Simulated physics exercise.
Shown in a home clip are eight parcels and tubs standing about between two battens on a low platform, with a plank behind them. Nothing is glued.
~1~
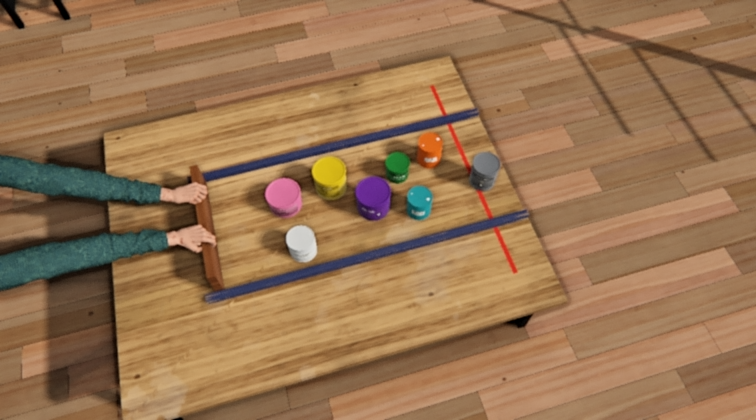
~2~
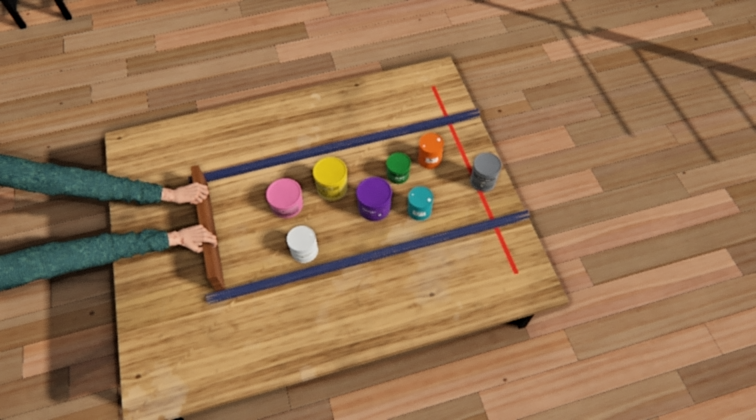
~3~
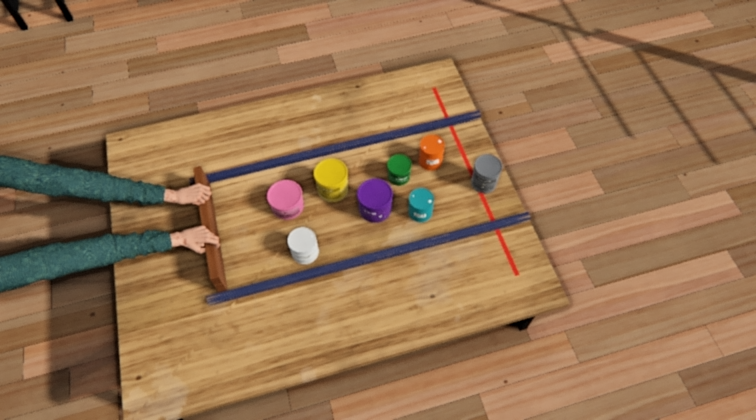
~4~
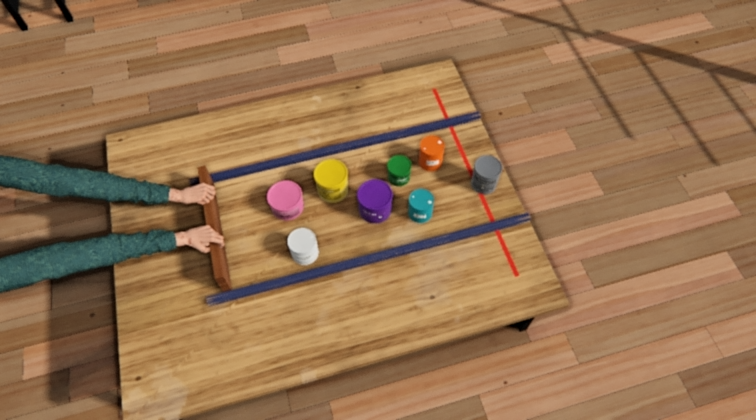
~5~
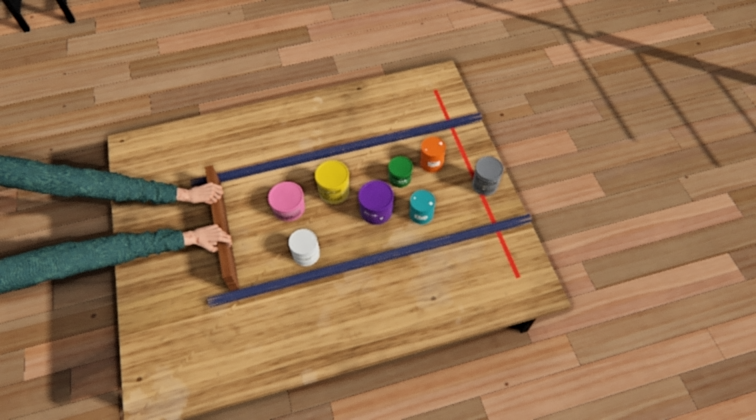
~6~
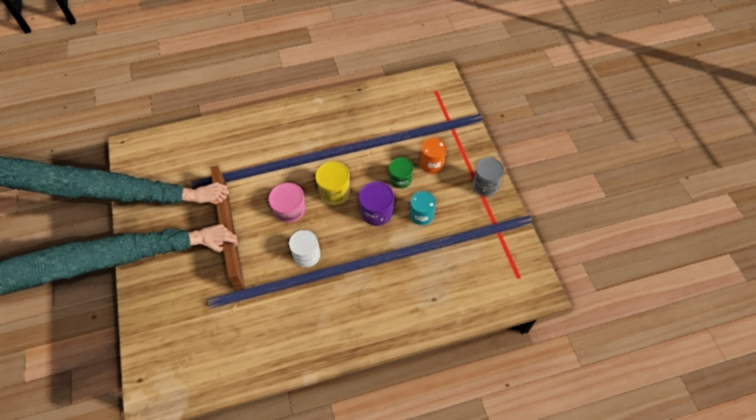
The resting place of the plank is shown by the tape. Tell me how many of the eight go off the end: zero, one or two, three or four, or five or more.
The answer is three or four.
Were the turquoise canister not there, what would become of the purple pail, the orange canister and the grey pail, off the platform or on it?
Outcome: Purple pail is not lost; orange canister ends up off; grey pail ends up off.
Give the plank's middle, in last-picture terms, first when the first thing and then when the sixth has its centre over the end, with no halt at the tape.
About (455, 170), then about (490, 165).
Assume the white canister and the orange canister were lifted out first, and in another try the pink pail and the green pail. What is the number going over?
The counts: 2 and 2.
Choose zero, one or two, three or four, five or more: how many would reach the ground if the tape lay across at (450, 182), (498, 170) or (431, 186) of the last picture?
In the order of the places given: No fall at all; five or more; none.
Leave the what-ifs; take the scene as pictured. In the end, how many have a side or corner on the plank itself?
It's 4.
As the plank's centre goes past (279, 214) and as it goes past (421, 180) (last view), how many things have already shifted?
Well, it's 1 at the first one and 7 at the second.
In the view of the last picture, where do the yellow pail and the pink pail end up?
In order, first (473, 129), then (484, 156).
Soon after, none off yet; grey pail at rest near (488, 178); orange canister at rest near (433, 156); turquoise canister at rest near (423, 209).
Then, none off yet; grey pail moved a little near (494, 178); orange canister moved about its own width near (464, 149); turquoise canister moved well along near (479, 204).
By the end, the number that fall off is three or four; fallen, green pail, turquoise canister, orange canister and grey pail.
